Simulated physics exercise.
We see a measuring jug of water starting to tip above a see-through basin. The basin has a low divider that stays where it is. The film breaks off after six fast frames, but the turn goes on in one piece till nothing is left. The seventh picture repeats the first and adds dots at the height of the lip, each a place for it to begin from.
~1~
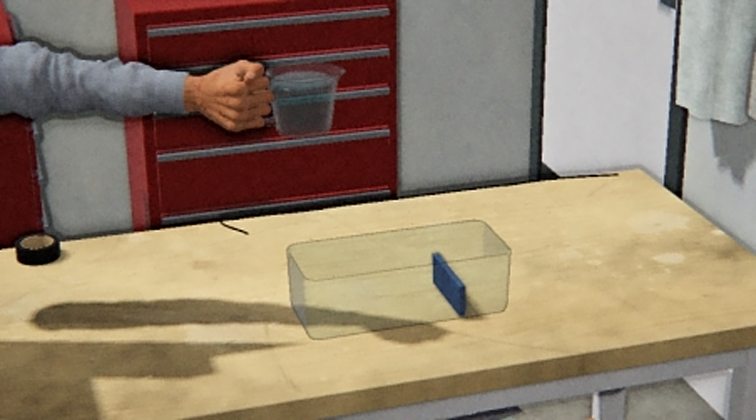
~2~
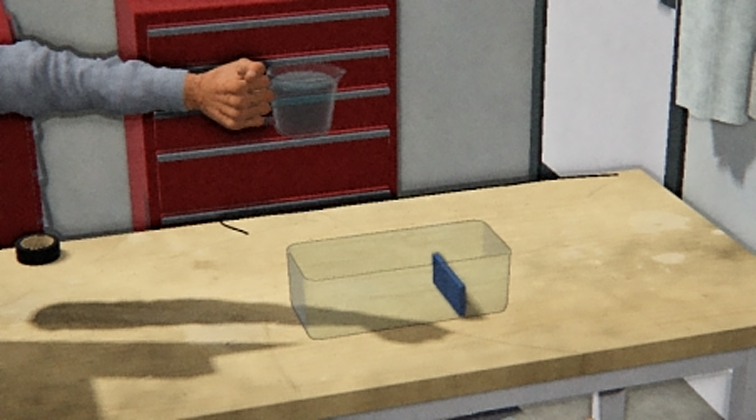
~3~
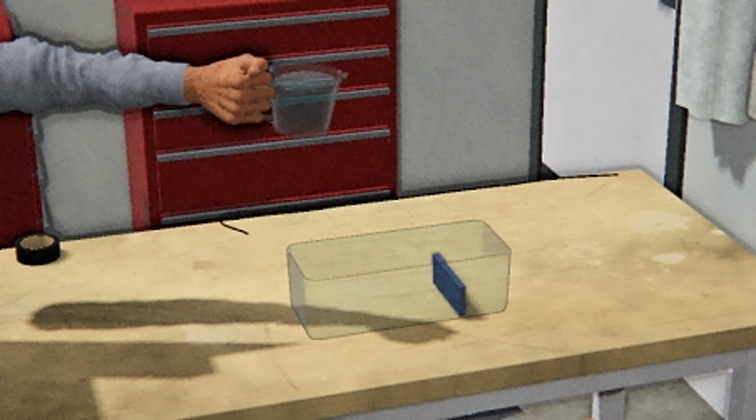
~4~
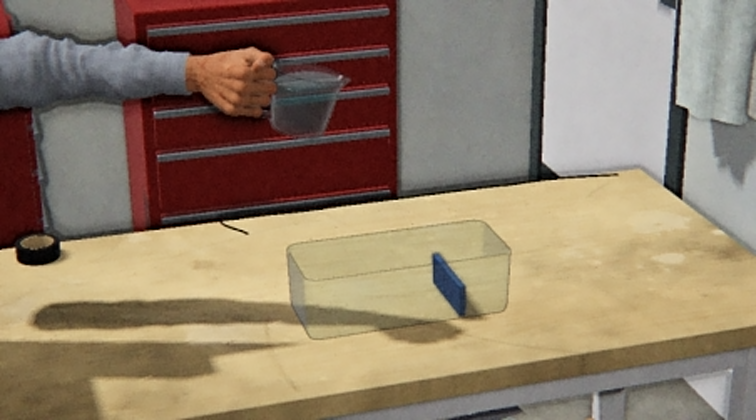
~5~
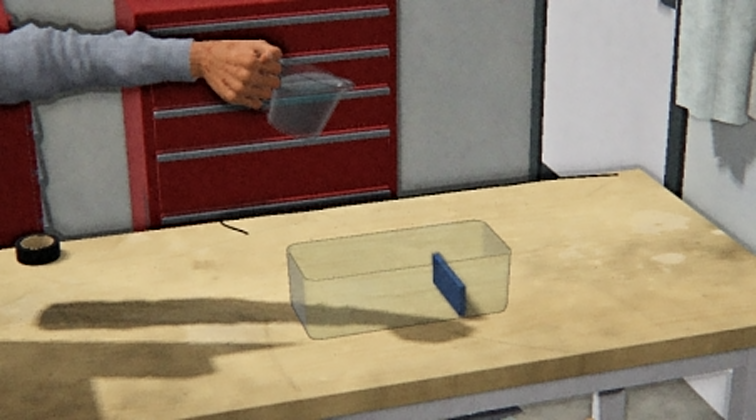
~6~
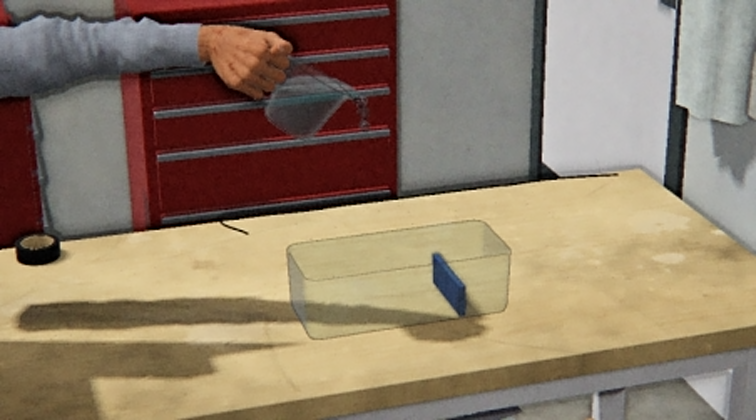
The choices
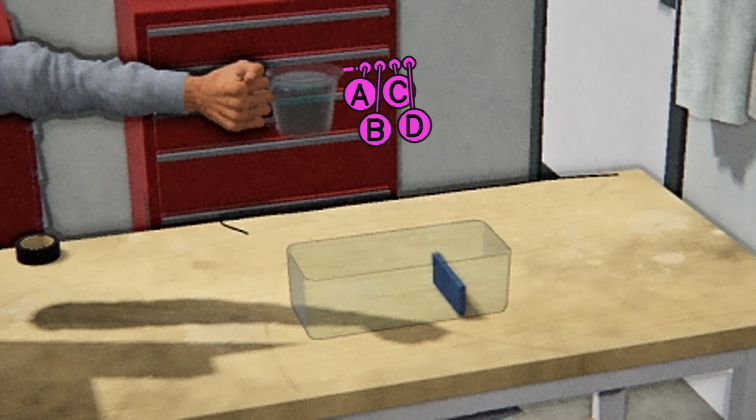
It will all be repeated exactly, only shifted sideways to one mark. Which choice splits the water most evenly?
Best: C.
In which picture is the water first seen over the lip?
In picture 5.
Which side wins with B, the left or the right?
More ends on the left.
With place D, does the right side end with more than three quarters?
No.
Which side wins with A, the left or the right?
The left one.
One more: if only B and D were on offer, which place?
It is D.
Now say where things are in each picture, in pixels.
Upright, lip at (344, 69); basin from (307, 339) to (507, 309); top of the wall at (449, 270); nothing has left yet.
Upright, lip at (345, 70); nothing has left yet.
Tipped about 6°, lip at (347, 74); nothing has left yet.
Tipped about 13°, lip at (349, 79); nothing has left yet.
Tipped about 23°, lip at (351, 87); water is over the lip, down to (351, 87).
Tipped about 34°, lip at (352, 96); water is over the lip, down to (365, 129).
On the marked copy, A at (365, 67); B at (379, 66); C at (394, 64); D at (409, 63).
With A, about 91 % ends left of the wall and 4 % right of it; 5 % is lost outside.
With B, about 87 % ends left of the wall and 6 % right of it; 7 % is lost outside.
With C, about 54 % ends left of the wall and 42 % right of it; 4 % is lost outside.
With D, about 28 % ends left of the wall and 66 % right of it; 6 % is lost outside.
